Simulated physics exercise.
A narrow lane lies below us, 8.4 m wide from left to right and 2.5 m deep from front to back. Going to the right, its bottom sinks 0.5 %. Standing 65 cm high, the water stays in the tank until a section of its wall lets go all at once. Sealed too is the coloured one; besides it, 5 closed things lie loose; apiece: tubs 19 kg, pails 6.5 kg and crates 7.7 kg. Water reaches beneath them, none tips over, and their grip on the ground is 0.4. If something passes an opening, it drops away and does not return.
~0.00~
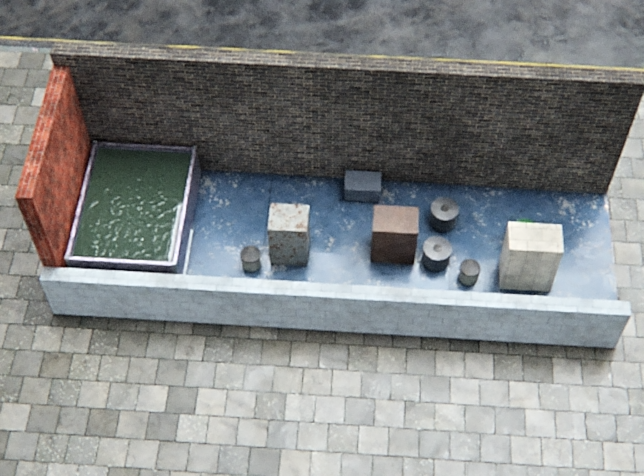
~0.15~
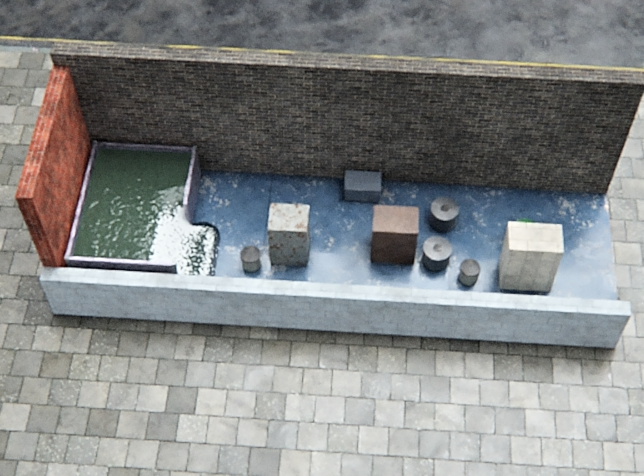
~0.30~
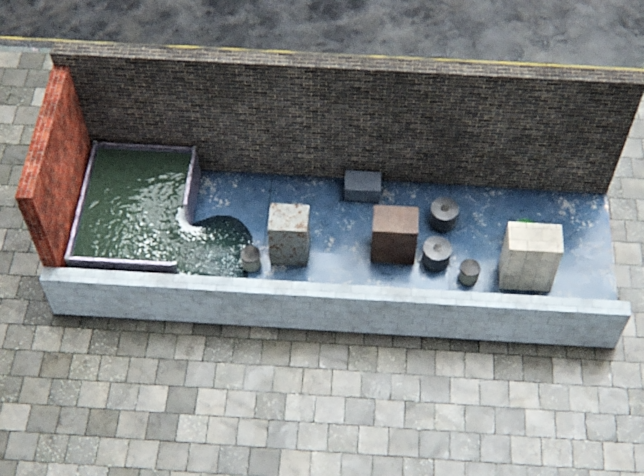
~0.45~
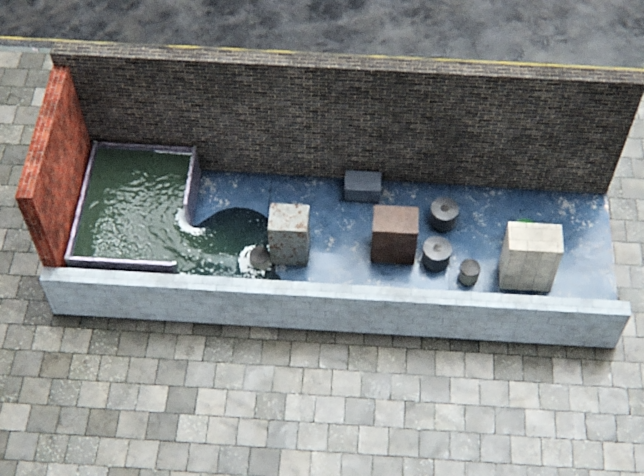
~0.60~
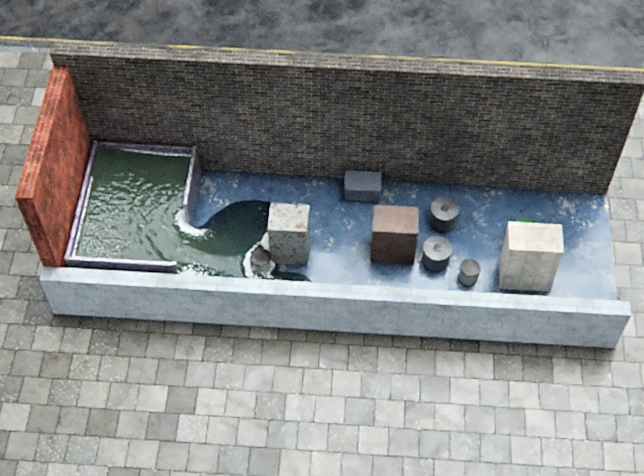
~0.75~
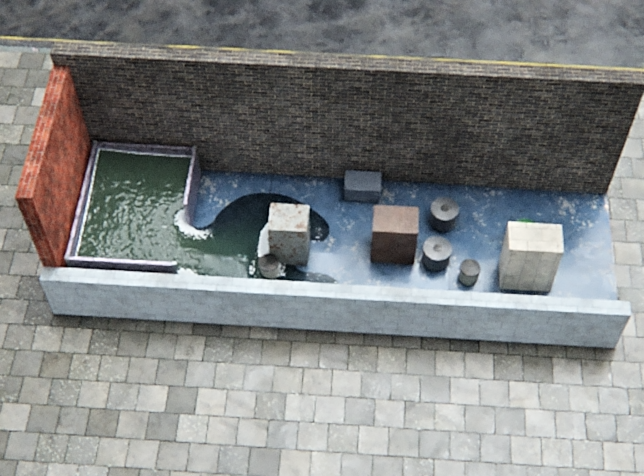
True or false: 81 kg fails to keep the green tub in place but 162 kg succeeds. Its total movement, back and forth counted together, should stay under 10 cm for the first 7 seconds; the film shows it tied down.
False - 81 kg already succeeds.
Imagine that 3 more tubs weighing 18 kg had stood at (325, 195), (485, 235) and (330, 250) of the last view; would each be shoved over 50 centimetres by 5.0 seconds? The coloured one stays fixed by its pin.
Each in order: Surpassed / surpassed / not reached.
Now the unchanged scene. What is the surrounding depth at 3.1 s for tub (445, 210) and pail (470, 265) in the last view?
Close to 6 and 9 centimetres.
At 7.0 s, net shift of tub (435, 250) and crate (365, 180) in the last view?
30 cm; 80 cm.
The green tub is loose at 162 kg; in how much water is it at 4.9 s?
Something like 5 centimetres.
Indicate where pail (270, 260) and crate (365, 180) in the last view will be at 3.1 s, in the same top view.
First one near (613, 284), second near (416, 210).
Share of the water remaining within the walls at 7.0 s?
Remaining: Approx. 72 per cent.
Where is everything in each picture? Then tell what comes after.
The first frame shows the green tub at (525, 231) rests on the ground; water covers 3.4 m2; 0 of 6 have shifted.
The second frame shows the green tub at (525, 231) rests on the ground; 4.0 m2 under water; 0 of 6 have shifted.
The third frame shows the green tub at (525, 231), on the bottom; water covers 4.8 m2; 0 of 6 have shifted.
The fourth frame shows the green tub at (525, 231), on the bottom; 5.5 m2 under water; 1 of 6 have shifted.
The fifth frame shows the green tub at (525, 231) rests on the ground; 6.3 m2 under water; 1 of 6 have shifted.
The sixth frame shows the green tub at (525, 231) rests on the ground; water covers 7.0 m2; 1 of 6 have shifted.
After 1.4 s the green tub would be 0 cm from its start with 81 kg and 0 cm from its start with 162 kg; 0 cm of water round it then.
After 3.1 s the green tub would be 0 cm from its start with 81 kg and 0 cm from its start with 162 kg; 4 cm of water round it then.
After 4.9 s the green tub would be 0 cm from its start with 81 kg and 0 cm from its start with 162 kg; 5 cm of water round it then.
After 7.0 s the green tub would be 0 cm from its start with 81 kg and 0 cm from its start with 162 kg; 4 cm of water round it then.
